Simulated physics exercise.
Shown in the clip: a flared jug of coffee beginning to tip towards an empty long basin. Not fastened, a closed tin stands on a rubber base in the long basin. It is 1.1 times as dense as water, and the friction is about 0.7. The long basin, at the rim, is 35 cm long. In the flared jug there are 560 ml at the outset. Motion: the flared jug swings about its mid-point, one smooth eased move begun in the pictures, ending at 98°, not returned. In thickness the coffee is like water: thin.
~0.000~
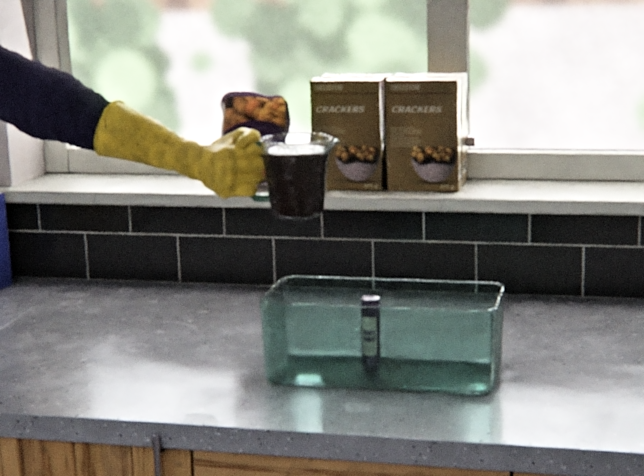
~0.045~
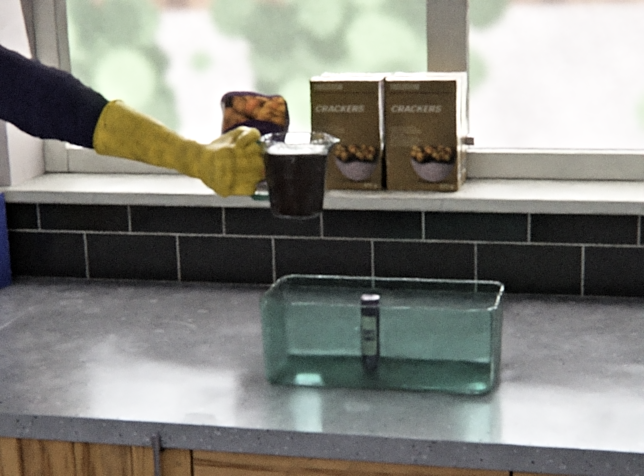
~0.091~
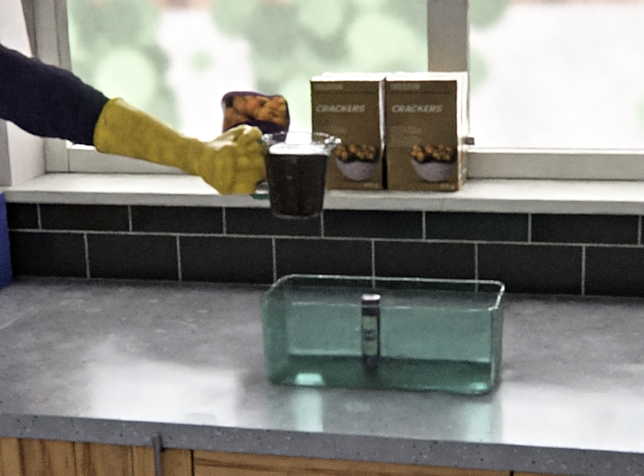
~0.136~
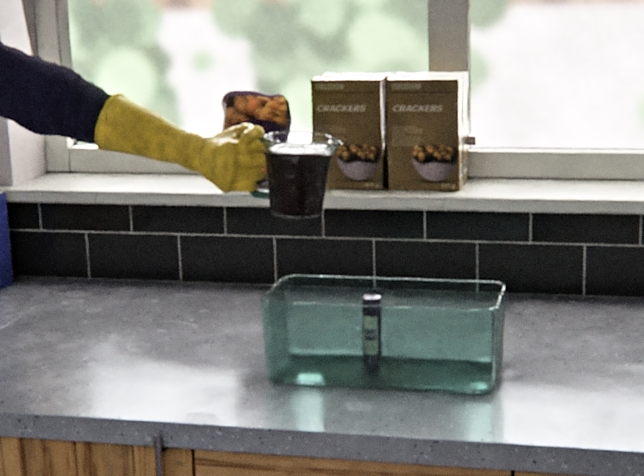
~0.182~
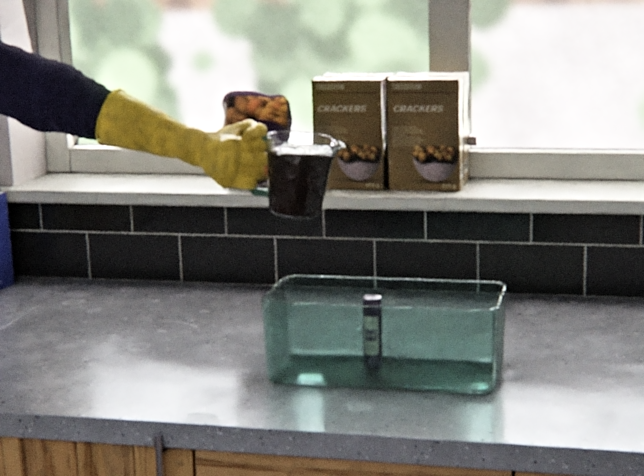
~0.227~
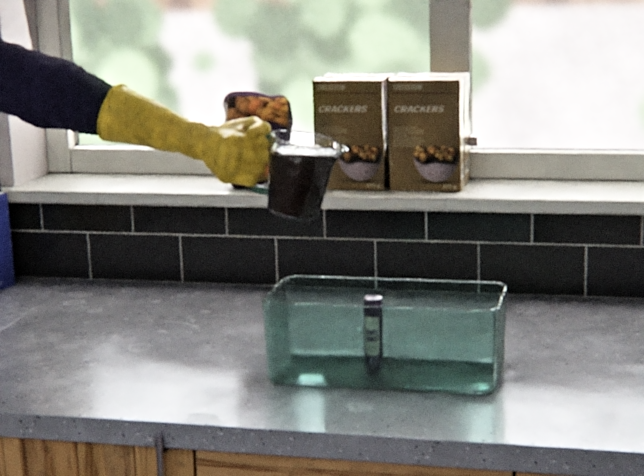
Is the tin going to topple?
My bet is it will last.
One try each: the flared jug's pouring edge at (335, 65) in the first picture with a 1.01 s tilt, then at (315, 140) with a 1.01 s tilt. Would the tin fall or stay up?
Try 1: Still standing; try 2: Tipped over.
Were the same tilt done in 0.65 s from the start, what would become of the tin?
Outcome - the tin remains standing.
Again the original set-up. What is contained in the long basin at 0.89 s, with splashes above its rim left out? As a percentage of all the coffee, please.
About 48 %.
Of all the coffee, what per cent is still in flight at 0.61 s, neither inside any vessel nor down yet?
Around 20 in a hundred.
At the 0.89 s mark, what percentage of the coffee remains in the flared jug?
28 per cent or so.
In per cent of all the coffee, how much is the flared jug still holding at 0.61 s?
Some 78 % of it is still there.
By 0.61 s the tilt is 65° and 78 per cent is still to pour; the tin stands where it began.
By 0.89 s the tilt is 95° and 28 per cent is still to pour; the tin stands where it began.
By 1.19 s the tilt is 98° and 3 per cent is still to pour; the tin stands where it began.
By 1.51 s the tilt is 98° and 0 per cent is still to pour; the tin stands where it began.
At rest the tin stands where it began.
